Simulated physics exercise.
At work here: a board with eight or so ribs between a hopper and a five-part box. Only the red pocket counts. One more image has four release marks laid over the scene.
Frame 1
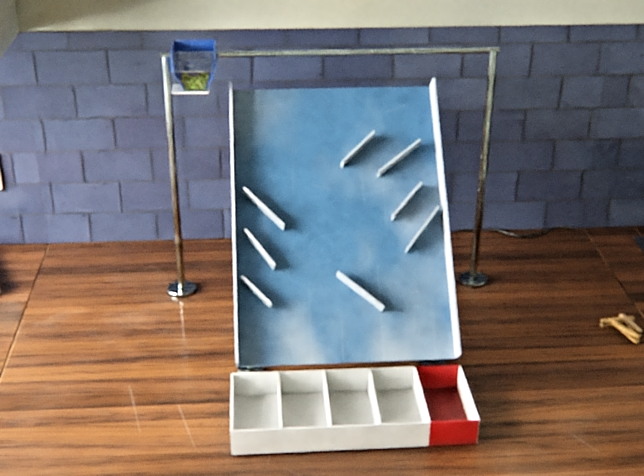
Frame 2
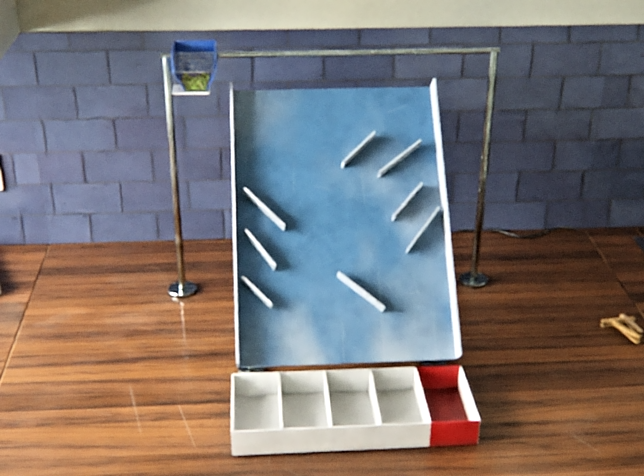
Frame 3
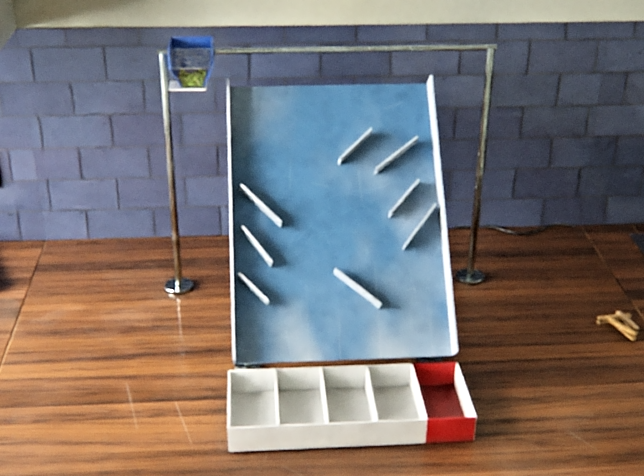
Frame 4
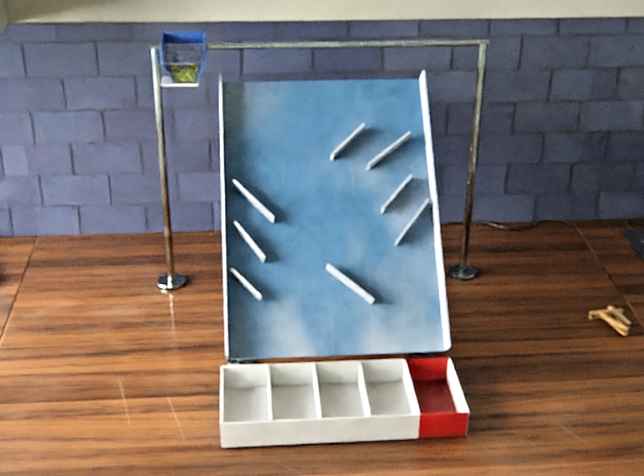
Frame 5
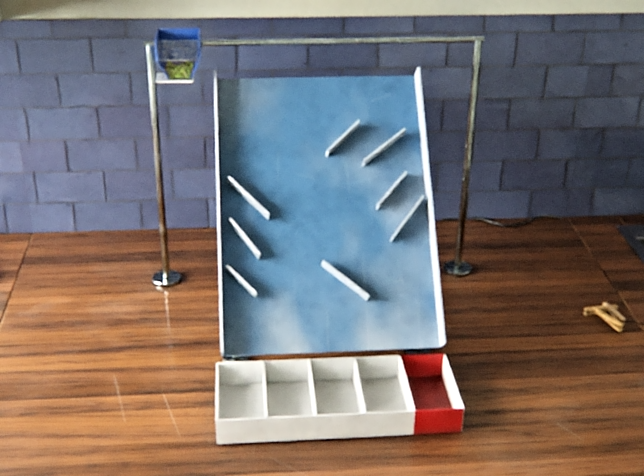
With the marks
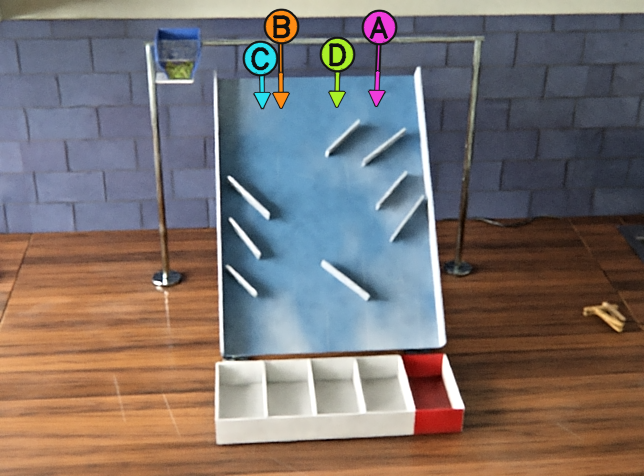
At the start, a blue hopper holding something yellow-green sits at the upper left of a tilted blue board with white ribs, above a white box with a red pocket at its right end. The view then drifts slightly, shifting everything a little left and up, while the objects themselves stay still.
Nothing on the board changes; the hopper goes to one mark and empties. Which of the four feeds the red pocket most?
Mark A does it best.
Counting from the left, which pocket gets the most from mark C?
The third.
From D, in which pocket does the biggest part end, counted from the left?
The second from the left.
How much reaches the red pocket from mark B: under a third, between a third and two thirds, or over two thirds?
Under a third.
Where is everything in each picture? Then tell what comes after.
In the first frame, hopper (195, 80), dried peas, door shut.
In the second frame, ribs (343, 162) to (375, 131), (380, 171) to (421, 140), (244, 187) to (285, 226).
In the third frame, ribs (391, 212) to (419, 179), (242, 226) to (272, 262), (405, 245) to (436, 204).
In the fourth frame, ribs (231, 268) to (261, 297), (328, 264) to (374, 300).
In the fifth frame, red pocket (438, 420), number 5 of 5 from the left.
On the marked copy, mark A meets the board at (376, 100); mark B meets the board at (281, 102); mark C meets the board at (262, 102); mark D meets the board at (336, 101).
With A, roughly half in the red pocket, roughly half in other pockets.
With B, about a tenth in the red pocket, the larger part in other pockets, about a tenth outside the box.
With C, not one piece in the red pocket, almost all in other pockets, about a tenth outside the box.
With D, just a few in the red pocket, the larger part in other pockets, about a tenth outside the box.
